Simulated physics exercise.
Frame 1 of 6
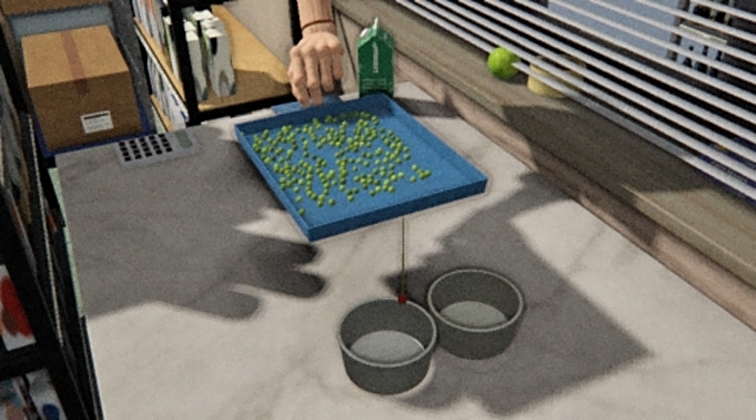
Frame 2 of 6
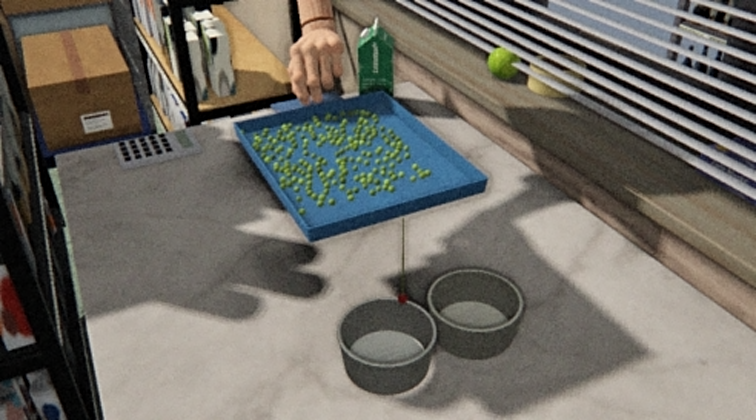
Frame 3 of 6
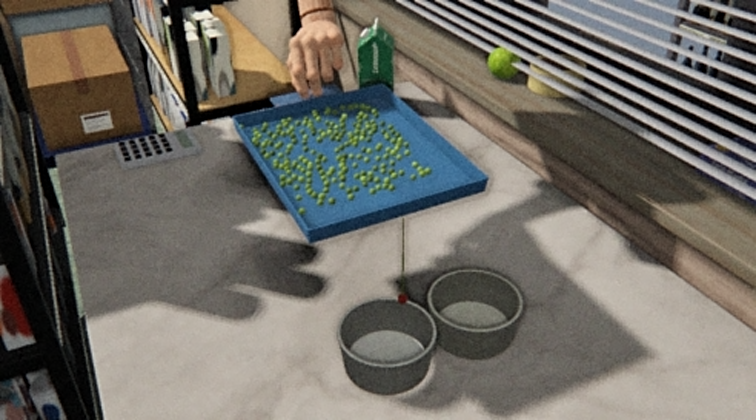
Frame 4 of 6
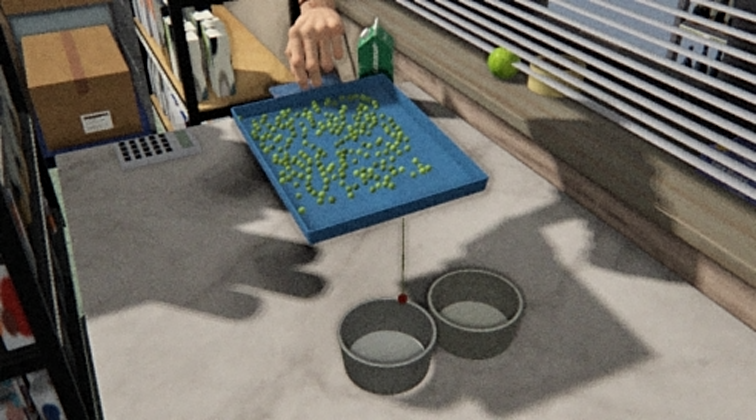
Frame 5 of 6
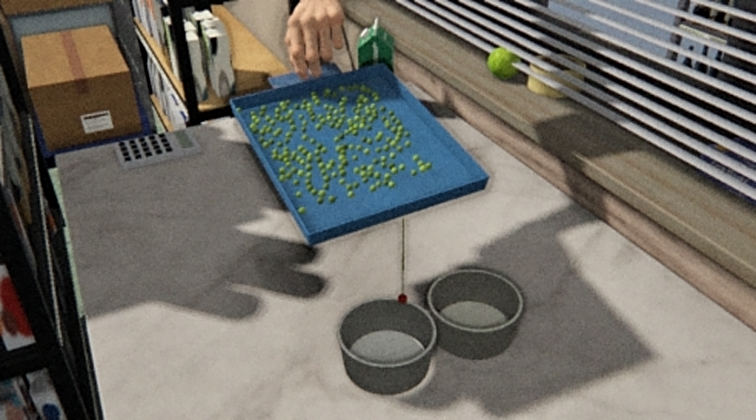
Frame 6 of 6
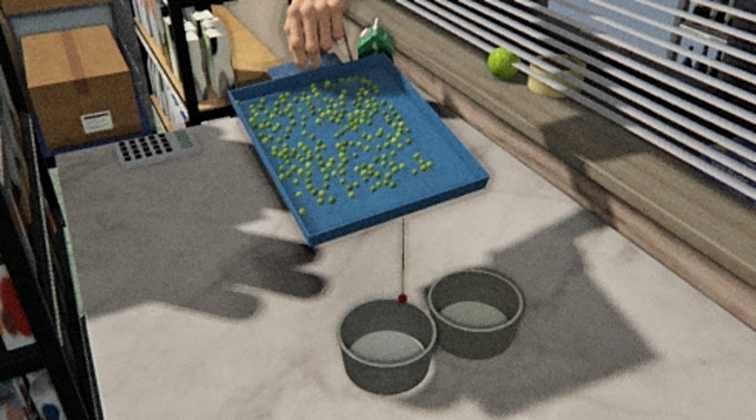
A hand at the far edge of a blue low-rimmed tray scattered with green peas slowly raises that side, tilting the tray slightly toward the viewer, its near left corner lowest. The view looks down from above on a pale marbled counter, with two grey dishes in front, a red bead hanging on a thread, and a green carton behind. Shadows shift slightly, while the peas stay spread across the tray and the camera stays still.
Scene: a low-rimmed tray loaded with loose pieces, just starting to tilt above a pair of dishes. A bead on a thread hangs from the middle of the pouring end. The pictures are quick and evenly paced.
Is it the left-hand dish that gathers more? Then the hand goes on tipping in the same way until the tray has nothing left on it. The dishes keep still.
Yes.
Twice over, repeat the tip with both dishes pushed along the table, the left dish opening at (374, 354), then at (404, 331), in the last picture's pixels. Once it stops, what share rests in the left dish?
The first position comes out at 80 per cent, the other at 40 per cent.
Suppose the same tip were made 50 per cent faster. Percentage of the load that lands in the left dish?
Roughly 50 percent.
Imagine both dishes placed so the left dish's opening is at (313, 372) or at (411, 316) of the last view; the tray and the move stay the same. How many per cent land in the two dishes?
Roughly 80 per cent, then roughly 20 per cent.
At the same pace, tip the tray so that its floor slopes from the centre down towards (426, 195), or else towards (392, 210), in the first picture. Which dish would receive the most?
Try 1: The right-side dish; try 2: The left-side dish.
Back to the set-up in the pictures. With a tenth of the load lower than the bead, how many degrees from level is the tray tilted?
The tilt is near 100° by then.
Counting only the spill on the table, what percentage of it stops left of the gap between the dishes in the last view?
Roughly 90 in a hundred.
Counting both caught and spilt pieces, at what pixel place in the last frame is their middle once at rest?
Near (369, 373), more or less.
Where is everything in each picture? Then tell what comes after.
In the first frame, corners of the pouring end near (309, 227) and (485, 178), level; middle of the load near (338, 156), dried peas; left dish near (409, 375); right dish near (500, 340); bead on its thread near (403, 298).
In the second frame, corners of the pouring end near (309, 227) and (485, 177), level; middle of the load near (337, 154).
In the third frame, corners of the pouring end near (309, 229) and (486, 177), tipped barely, lowest at the left corner; middle of the load near (337, 151).
In the fourth frame, corners of the pouring end near (309, 230) and (486, 176), tipped a little, lowest at the left corner; middle of the load near (337, 145).
In the fifth frame, corners of the pouring end near (310, 232) and (487, 176), tipped a little, lowest at the left corner; middle of the load near (337, 140).
In the sixth frame, corners of the pouring end near (310, 234) and (487, 175), tipped a little, lowest at the left corner; middle of the load near (337, 136); left dish near (409, 375); right dish near (500, 340).
Shortly afterwards, tray tipped steeply; all but a few on the tray; only a few in the left dish; only a few outside both; only a few in the air.
Next, tray tipped right over; all but a few on the tray; only a few in the left dish; a little outside both; only a few in the air.
Some moments later, tray tipped past a quarter turn; near half in the left dish; near half outside both.
In the end, tray tipped past a quarter turn; near half in the left dish; none at all in the right dish; near half outside both.
